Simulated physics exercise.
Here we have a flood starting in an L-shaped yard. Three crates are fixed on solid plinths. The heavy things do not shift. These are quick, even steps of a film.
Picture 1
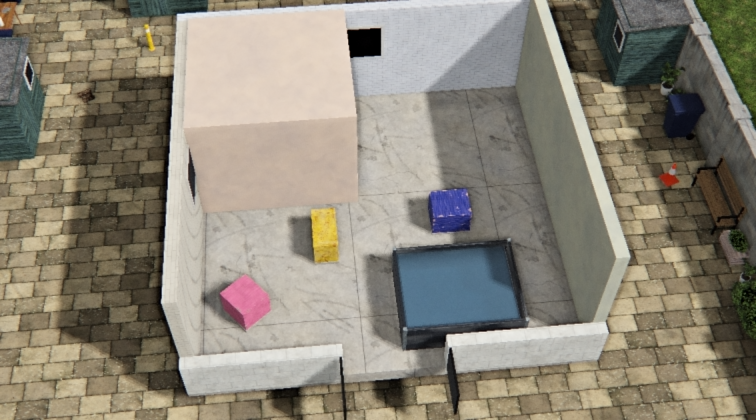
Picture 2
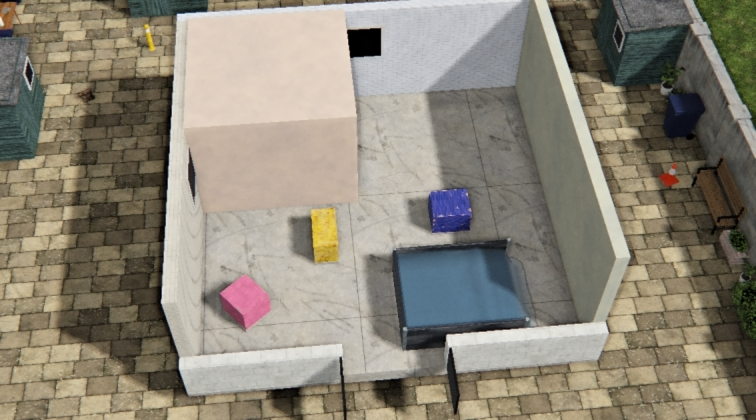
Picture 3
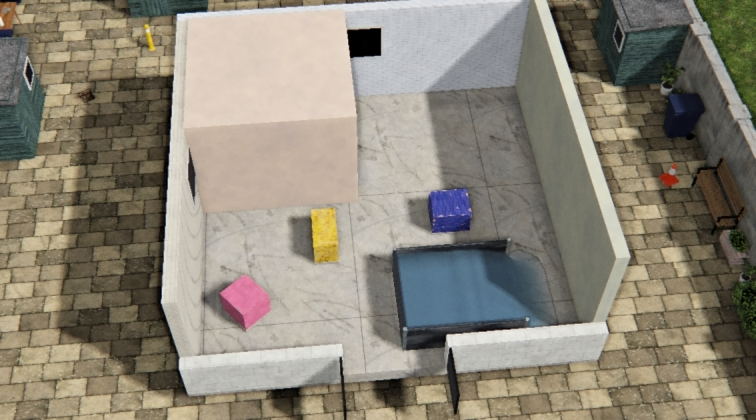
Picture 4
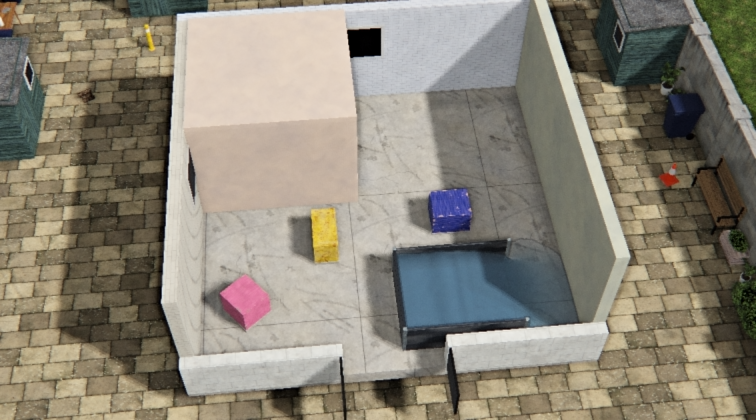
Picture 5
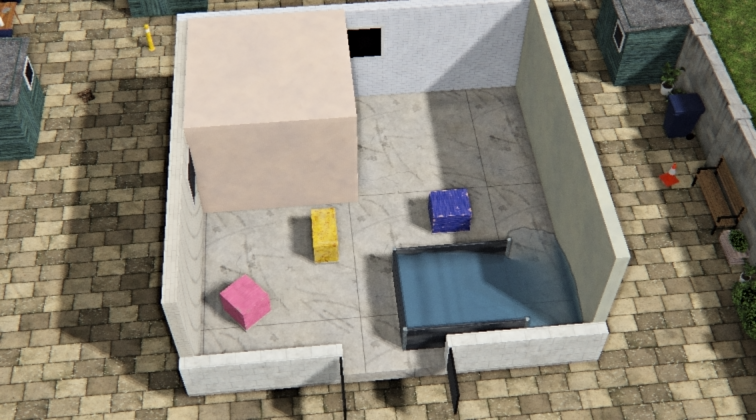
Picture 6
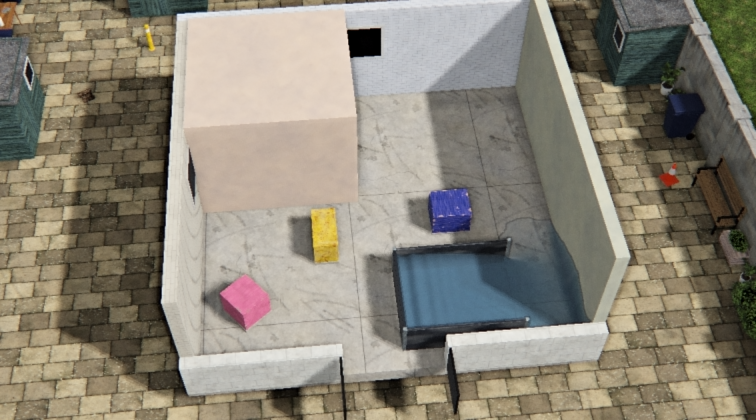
Water poured out of the right side of a dark-framed tank in a walled yard, spread across the floor to the right-hand wall, while the pink, yellow and blue boxes stayed still.
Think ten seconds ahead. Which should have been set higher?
In the end: The blue crate is wetted; the yellow crate escapes dry; the pink crate escapes dry.
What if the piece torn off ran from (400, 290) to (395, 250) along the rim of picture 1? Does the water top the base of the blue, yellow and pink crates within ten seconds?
My reading: The blue crate takes water, the yellow crate gets wet, the pink crate ends up wet.
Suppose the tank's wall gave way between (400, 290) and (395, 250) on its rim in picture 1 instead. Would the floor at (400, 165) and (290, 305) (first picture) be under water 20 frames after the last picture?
As listed: Flooded, covered.
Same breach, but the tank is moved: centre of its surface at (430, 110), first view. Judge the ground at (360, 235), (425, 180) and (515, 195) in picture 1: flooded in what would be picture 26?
One after the other: No water, free of water, flooded.
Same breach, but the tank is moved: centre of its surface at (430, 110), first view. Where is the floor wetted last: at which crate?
Last comes the one in pink.
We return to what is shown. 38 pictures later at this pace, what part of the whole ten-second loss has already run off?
About 65 per cent.
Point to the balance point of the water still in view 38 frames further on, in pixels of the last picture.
Roughly at (462, 215).
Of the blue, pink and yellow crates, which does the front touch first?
I say the blue crate.
A moment on, water covers 15 % of the floor; the blue crate not reached, the yellow crate not reached, the pink crate not reached.
Next, water covers 30 % of the floor; the blue crate water round its plinth, the yellow crate not reached, the pink crate not reached.
Then, water covers 50 % of the floor; the blue crate water round its plinth, the yellow crate not reached, the pink crate not reached.
Later, water covers 55 % of the floor; the blue crate water round its plinth, the yellow crate not reached, the pink crate water round its plinth.
In the end, water covers 80 % of the floor; the blue crate was topped, the yellow crate stayed above the water, the pink crate stayed above the water.
